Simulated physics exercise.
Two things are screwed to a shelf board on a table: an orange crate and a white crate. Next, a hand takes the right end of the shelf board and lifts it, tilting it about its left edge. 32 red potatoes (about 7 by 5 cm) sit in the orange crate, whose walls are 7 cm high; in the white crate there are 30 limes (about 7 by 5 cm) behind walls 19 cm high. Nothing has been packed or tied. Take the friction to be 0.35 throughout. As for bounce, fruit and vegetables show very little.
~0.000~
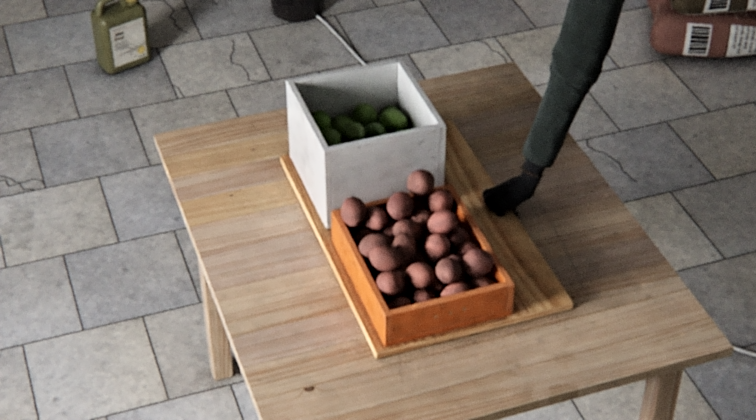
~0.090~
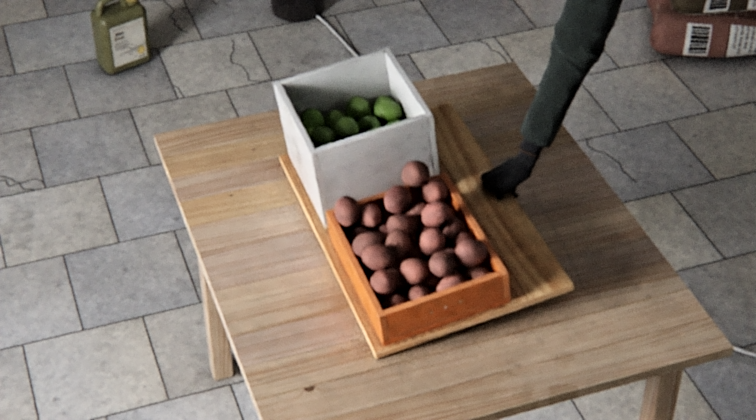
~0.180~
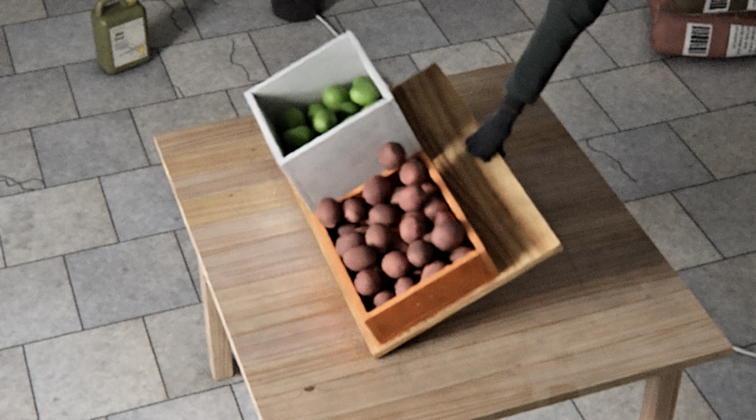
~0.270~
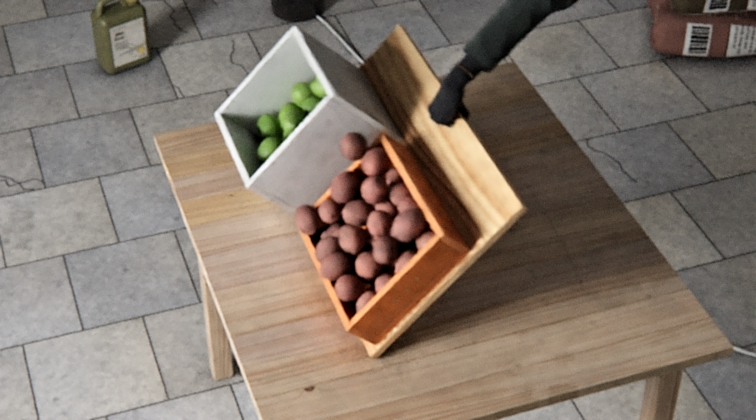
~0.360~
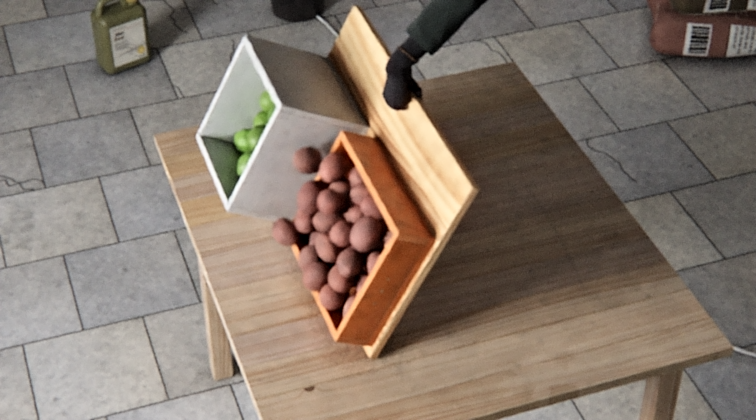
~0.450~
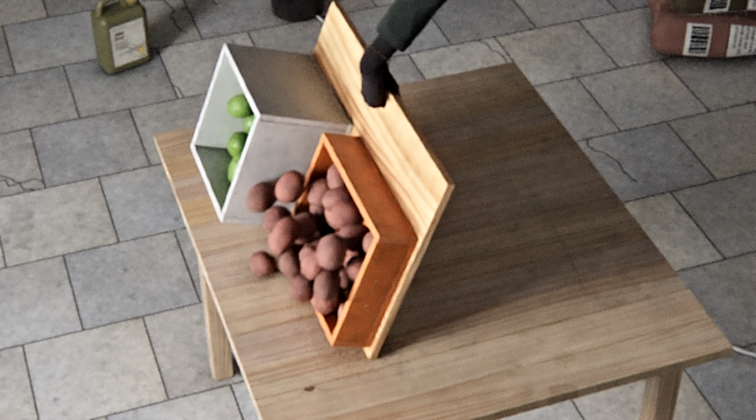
A gloved hand lifting the right side of a board steeply, tilting a white crate of limes as potatoes spill from an orange crate.
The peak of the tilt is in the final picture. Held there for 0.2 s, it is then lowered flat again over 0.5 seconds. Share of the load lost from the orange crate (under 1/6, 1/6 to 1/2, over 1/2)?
Over 1/2.
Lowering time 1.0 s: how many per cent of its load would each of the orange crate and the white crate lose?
Orange crate 70, white crate 10 per cent.
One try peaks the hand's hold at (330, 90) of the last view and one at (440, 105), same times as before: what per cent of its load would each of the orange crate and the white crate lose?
The orange crate would lose 80 per cent in the first try and 30 per cent in the second, the white crate 50 and then 0 per cent.
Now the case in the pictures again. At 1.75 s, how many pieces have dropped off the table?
I'd estimate some 18 by that time.
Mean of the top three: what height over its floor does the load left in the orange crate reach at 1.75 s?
9 cm or thereabouts.
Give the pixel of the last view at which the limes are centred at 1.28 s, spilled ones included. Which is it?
Close to (349, 165).
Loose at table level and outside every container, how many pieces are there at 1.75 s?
I'd put it at close to 6.
After 0.66 s, tilt 69°; 19 of 32 out of the orange crate and 2 of 30 out of the white crate.
After 0.92 s, tilt 30°; 20 of 32 out of the orange crate and 4 of 30 out of the white crate.
After 1.28 s, tilt 0°; 20 of 32 out of the orange crate and 4 of 30 out of the white crate.
Outcome (at 1.75 s), 20 of 32 out of the orange crate and 4 of 30 out of the white crate. Asked share, 20 of 32, 62 per cent.
